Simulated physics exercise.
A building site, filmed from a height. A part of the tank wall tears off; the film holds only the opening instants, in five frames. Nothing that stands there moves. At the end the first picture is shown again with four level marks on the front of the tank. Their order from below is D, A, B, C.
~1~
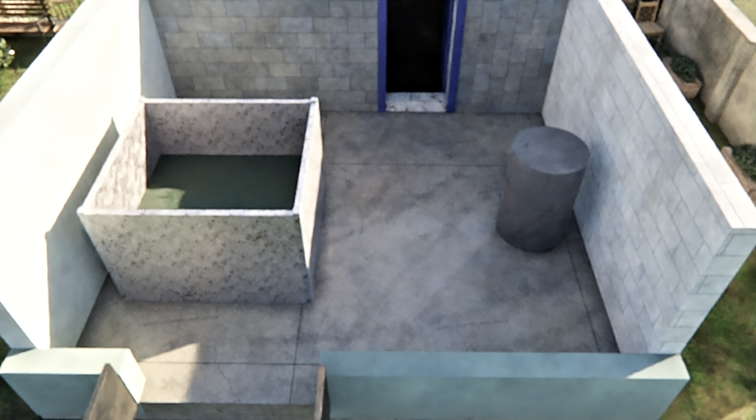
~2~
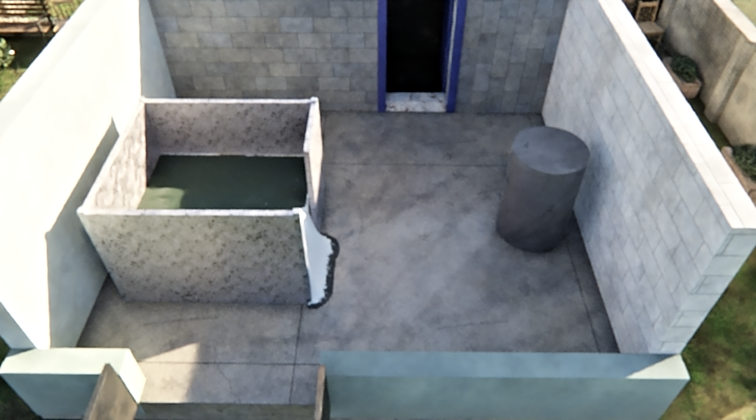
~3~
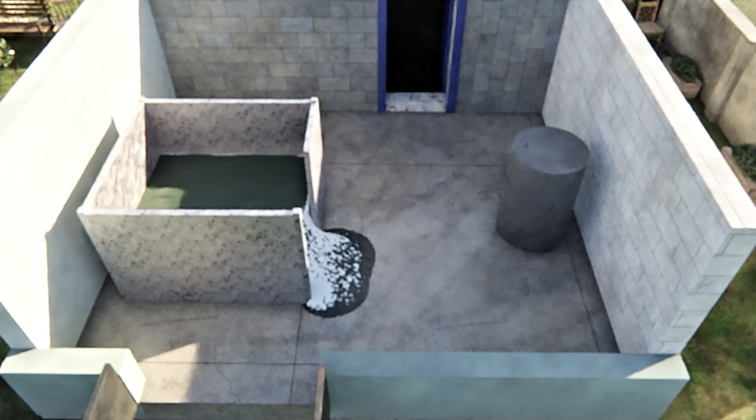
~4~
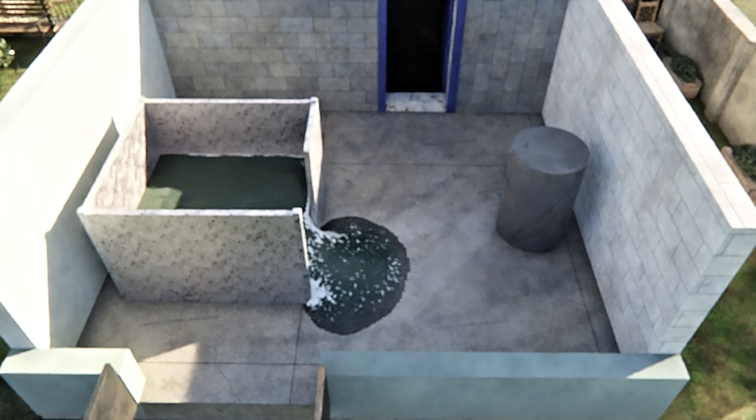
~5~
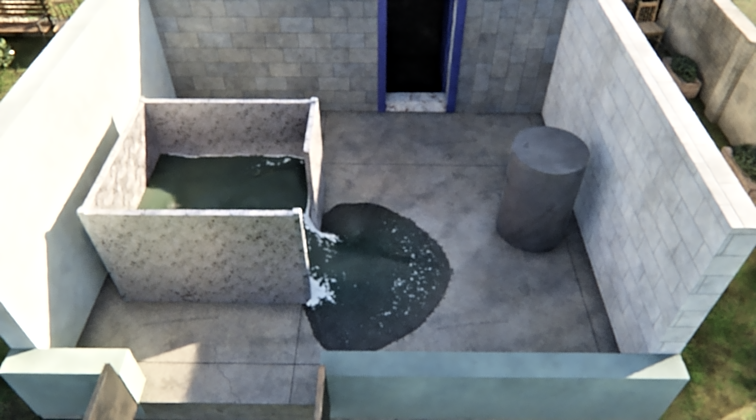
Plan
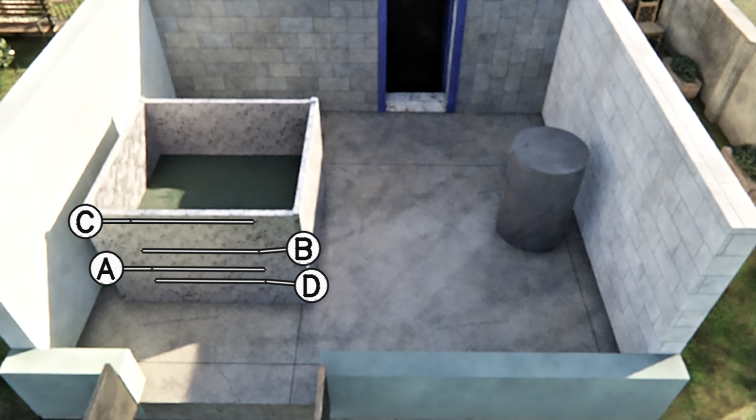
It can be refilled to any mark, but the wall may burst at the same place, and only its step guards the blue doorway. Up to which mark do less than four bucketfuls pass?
B will do.
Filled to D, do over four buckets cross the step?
No, that is safe.
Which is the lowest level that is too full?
The answer is C.
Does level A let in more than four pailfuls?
No.
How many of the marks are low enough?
Three of the four.
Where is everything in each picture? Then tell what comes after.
Water in the tank at rest, its middle at (225, 203); foot of the blue doorway at (416, 111); open gate at (223, 347), in the first picture.
Front seen at (318, 301), 1 % of the ground wet, in the second picture.
Front seen at (365, 246), 3 % of the ground wet, in the third picture.
Front seen at (397, 250), 6 % of the ground wet, in the fourth picture.
Front seen at (441, 280), 11 % of the ground wet, in the fifth picture.
On the marked copy, A at (207, 269); B at (201, 251); C at (191, 221); D at (211, 281); from the bottom up D, A, B, C.
With A, nothing gets over.
With B, a splash gets over, under a bucket.
With C, about 9 bucketfuls get in.
With D, nothing gets over.
